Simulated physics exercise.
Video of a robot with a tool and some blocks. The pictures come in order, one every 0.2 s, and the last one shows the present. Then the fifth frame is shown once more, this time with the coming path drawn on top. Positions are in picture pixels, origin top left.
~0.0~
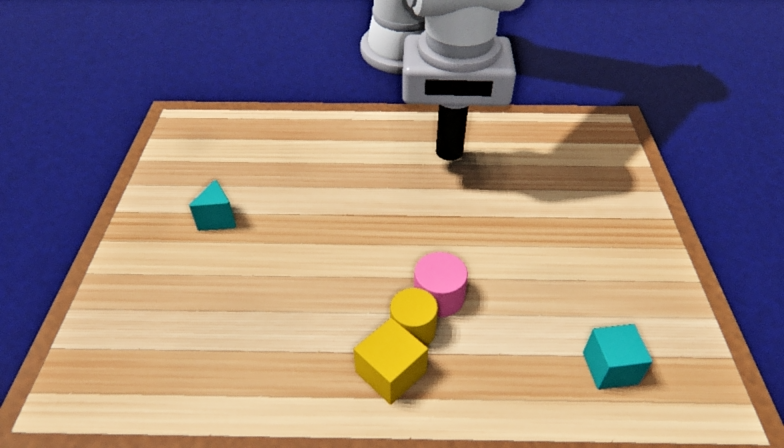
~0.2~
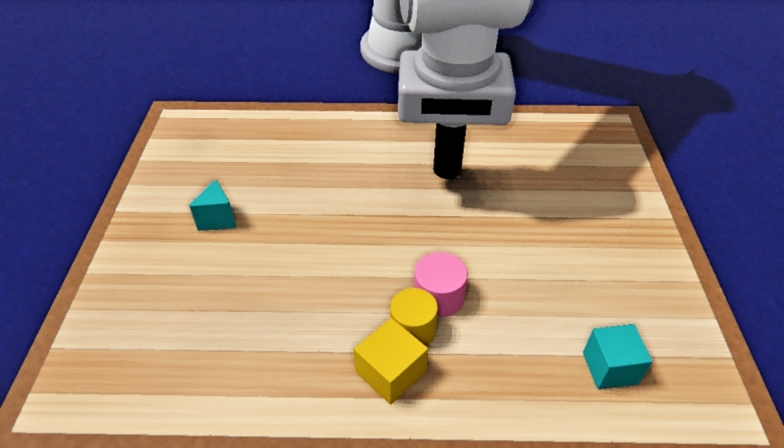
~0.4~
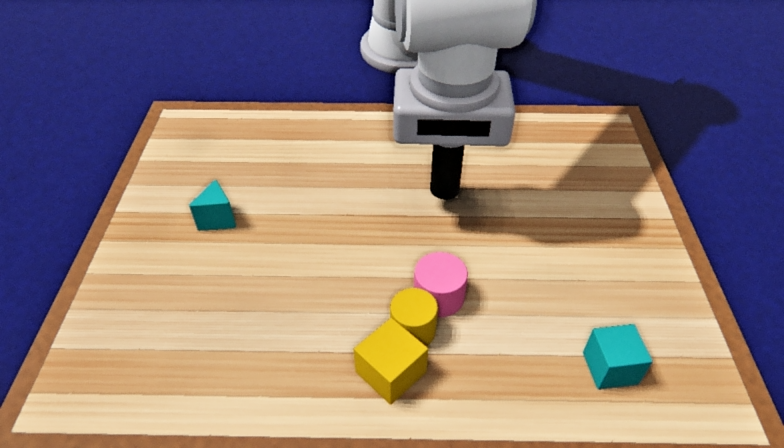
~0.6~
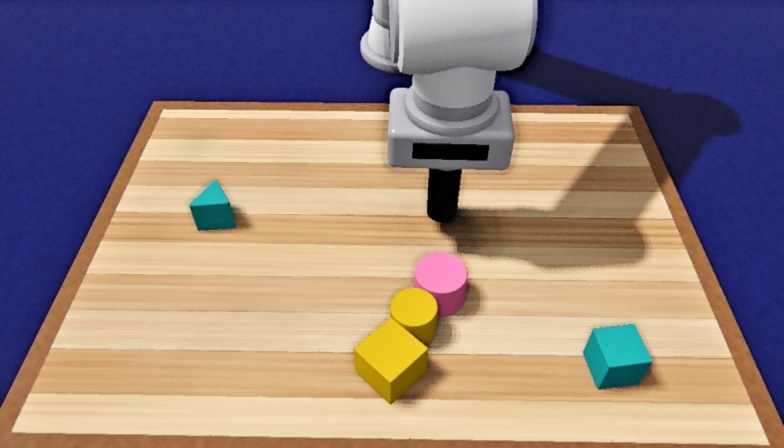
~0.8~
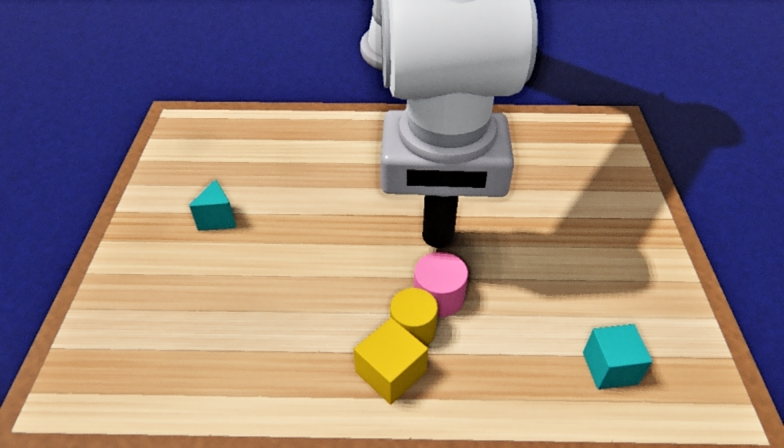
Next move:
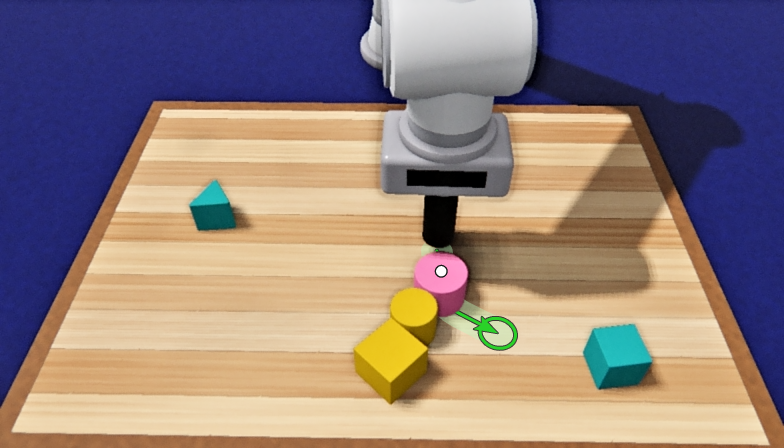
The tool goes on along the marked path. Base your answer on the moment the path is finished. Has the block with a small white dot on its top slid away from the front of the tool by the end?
Yes, that is how it ends up.
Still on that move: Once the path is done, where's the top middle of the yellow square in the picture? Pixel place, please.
At (372, 364).
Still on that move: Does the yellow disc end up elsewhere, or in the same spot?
At the end of the path, it will have moved.
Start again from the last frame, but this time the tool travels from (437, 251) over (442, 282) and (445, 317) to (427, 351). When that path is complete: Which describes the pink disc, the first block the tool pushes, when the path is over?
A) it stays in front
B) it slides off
B
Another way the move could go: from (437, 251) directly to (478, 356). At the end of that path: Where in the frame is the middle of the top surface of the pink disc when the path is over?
Its top face will be centred at roughly (456, 366).
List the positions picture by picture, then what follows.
In the first frame, tip of the tool (449, 152), middles of tops, yellow square (391, 348), yellow disc (414, 306), pink disc (441, 271), turquoise square (623, 344).
In the second frame, tool (447, 170), nothing pushed.
In the third frame, tool (445, 190), nothing pushed.
In the fourth frame, tool (442, 212), nothing pushed.
In the fifth frame, tool (438, 237), yellow square (391, 348), yellow disc (414, 306), pink disc (441, 271), turquoise square (623, 344).
The line goes from (437, 251) over (440, 282) and (458, 313) to (498, 333); the dot is on the pink disc.
On the path given first. One third of the way, tool (442, 268); yellow square (381, 356), turned 15° anticlockwise; yellow disc (412, 320); pink disc (450, 292).
Two thirds of the way, tool (461, 300); yellow square (372, 364), turned 15° anticlockwise; yellow disc (416, 334); pink disc (472, 327).
At the end, tool (501, 319); yellow square (372, 364), turned 15° anticlockwise; yellow disc (416, 334); pink disc (486, 344); turquoise square unmoved.
